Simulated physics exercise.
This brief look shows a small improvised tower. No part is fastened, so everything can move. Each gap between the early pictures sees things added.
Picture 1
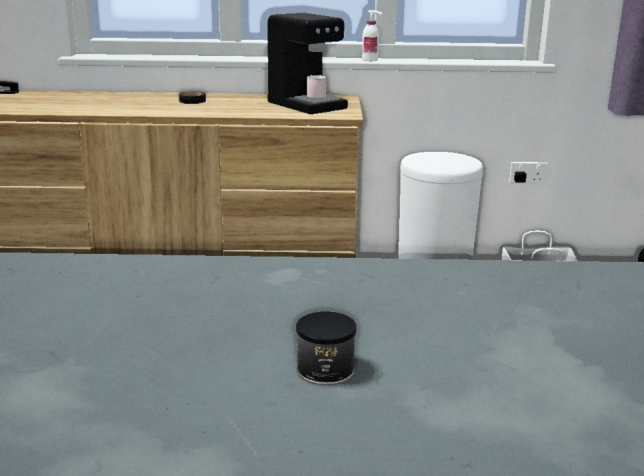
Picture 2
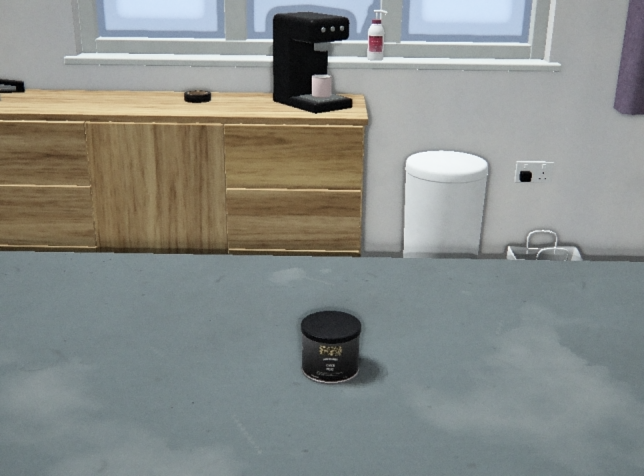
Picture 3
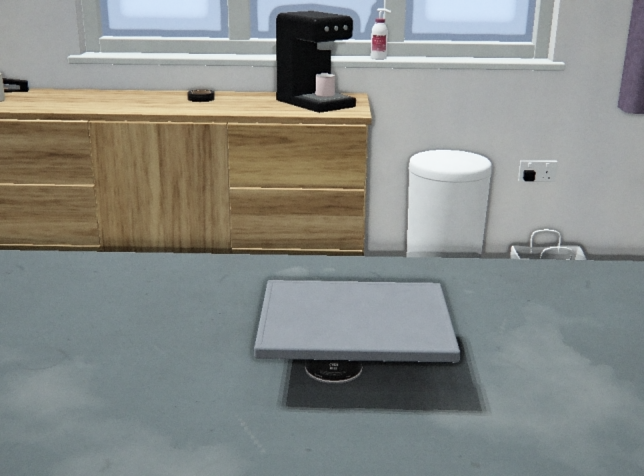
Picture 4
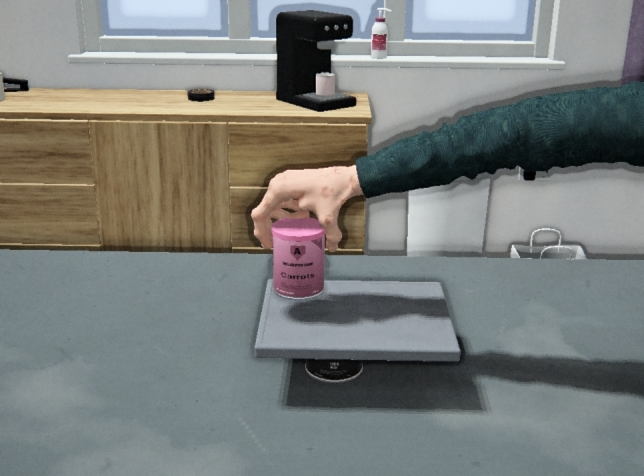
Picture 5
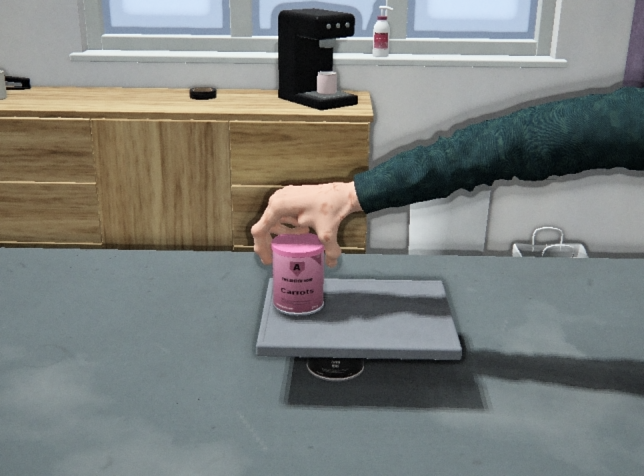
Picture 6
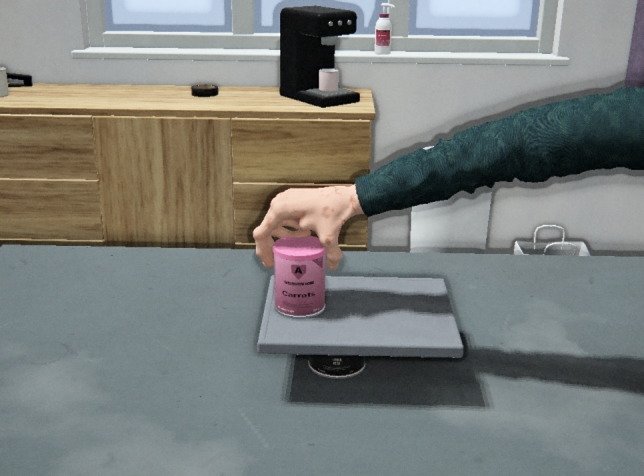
Grey board appearing on top of a small black tub, then a hand lowering a pink tin onto the board's left side.
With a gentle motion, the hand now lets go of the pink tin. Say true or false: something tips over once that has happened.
False - nothing tips over.
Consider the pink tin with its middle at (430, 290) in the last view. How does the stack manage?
After that, it tumbles down.
Then, 0.30 s past the last view, nothing moves.
Then, 1.00 s past the last view, pink tin resting near (299, 277).
Finally, all 3 still in place. Final places as the last picture's camera would see them, pink tin near (298, 277). The stack stays up.
